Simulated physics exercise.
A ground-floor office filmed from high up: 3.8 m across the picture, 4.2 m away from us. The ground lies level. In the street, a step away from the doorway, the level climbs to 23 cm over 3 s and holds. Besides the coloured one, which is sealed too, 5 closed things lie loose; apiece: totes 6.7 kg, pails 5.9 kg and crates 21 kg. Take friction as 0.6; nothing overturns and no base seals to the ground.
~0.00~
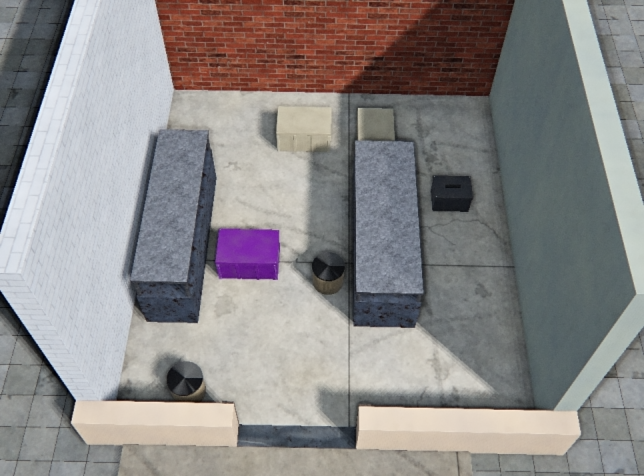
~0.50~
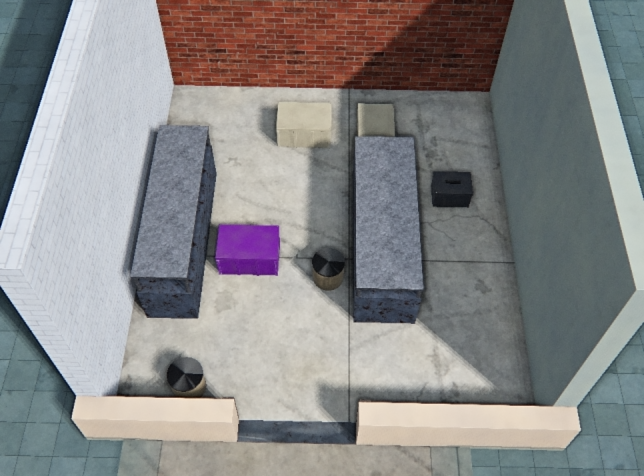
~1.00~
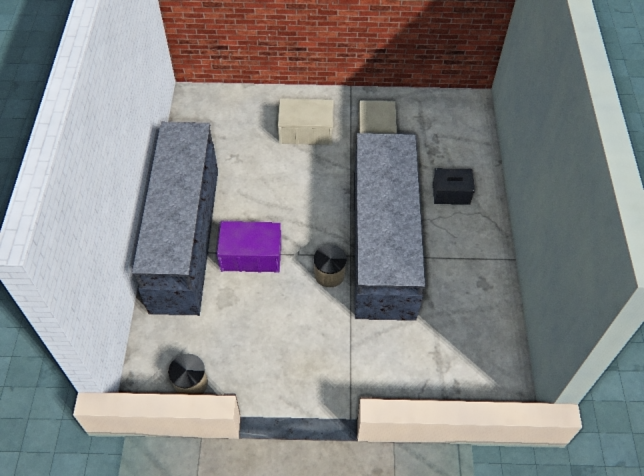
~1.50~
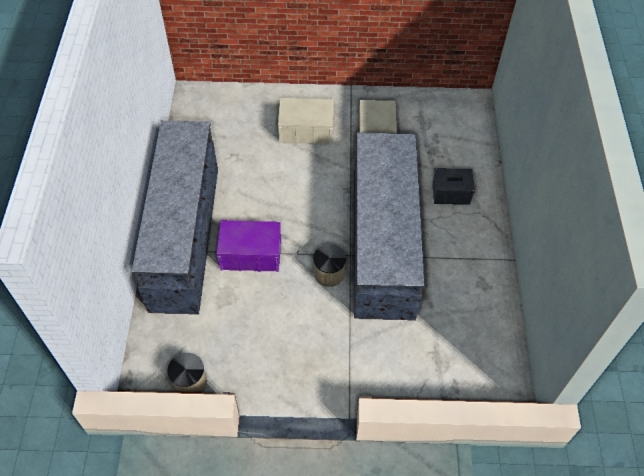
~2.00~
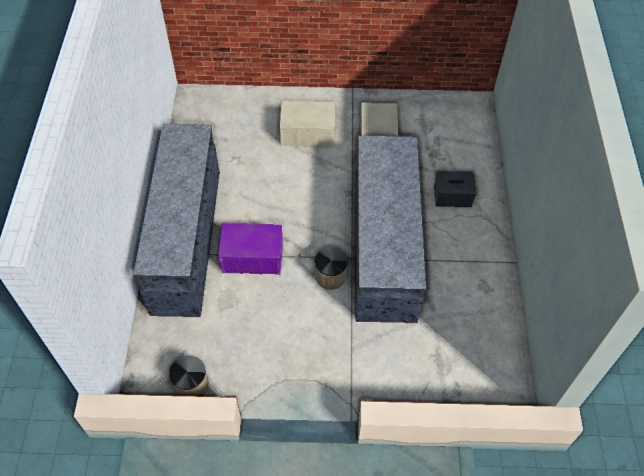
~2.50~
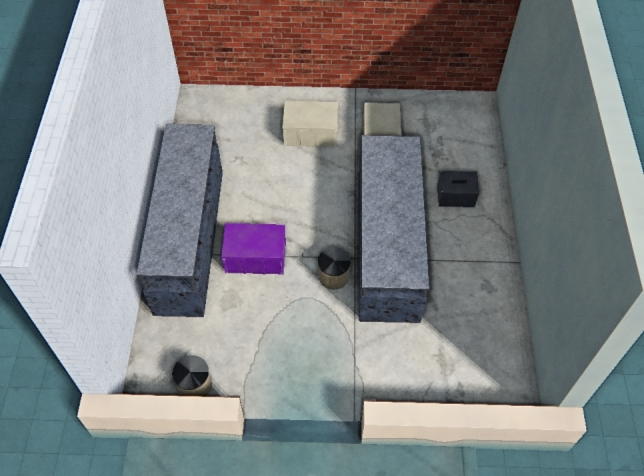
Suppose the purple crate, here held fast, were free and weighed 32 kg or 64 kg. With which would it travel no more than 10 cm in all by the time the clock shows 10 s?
For it, only the higher weight holds it.
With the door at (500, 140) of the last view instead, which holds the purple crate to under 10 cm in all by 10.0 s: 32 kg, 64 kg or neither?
Then the lower weight is enough.
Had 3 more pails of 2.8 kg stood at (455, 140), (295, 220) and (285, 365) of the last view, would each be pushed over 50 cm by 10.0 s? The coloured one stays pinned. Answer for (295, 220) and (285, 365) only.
In turn: Over, more.
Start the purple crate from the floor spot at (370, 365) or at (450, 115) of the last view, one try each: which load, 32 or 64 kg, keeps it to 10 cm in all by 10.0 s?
In turn: The smaller is enough; either load holds.
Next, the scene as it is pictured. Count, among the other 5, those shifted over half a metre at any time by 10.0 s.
3 of them.
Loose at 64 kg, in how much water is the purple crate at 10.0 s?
Roughly 12 cm.
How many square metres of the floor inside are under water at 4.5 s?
Roughly 7.0 m2.
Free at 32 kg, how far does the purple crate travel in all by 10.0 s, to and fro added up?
About 100 cm.
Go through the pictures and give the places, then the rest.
The purple crate at (248, 246), on the bottom; water covers 0.0 m2; 0 of 6 have shifted, in the first frame.
The purple crate at (248, 242), on the bottom; water covers 0.0 m2; 0 of 6 have shifted, in the second frame.
The purple crate at (249, 238) rests on the ground; water covers 0.0 m2; 0 of 6 have shifted, in the third frame.
The purple crate at (249, 238) rests on the ground; water covers 0.0 m2; 0 of 6 have shifted, in the fourth frame.
The purple crate at (251, 240), on the bottom; water covers 0.3 m2; 0 of 6 have shifted, in the fifth frame.
The purple crate at (254, 240), on the bottom; 1.0 m2 under water; 0 of 6 have shifted, in the sixth frame.
After 3.5 s the purple crate would be 0 cm from its start with 32 kg and 0 cm from its start with 64 kg; 5 cm of water round it then.
After 4.5 s the purple crate would be 15 cm from its start with 32 kg and 0 cm from its start with 64 kg; 9 cm of water round it then.
After 7.0 s the purple crate would be 25 cm from its start with 32 kg and 0 cm from its start with 64 kg; 9 cm of water round it then.
After 10.0 s the purple crate would be 98 cm from its start with 32 kg and 0 cm from its start with 64 kg; 12 cm of water round it then.
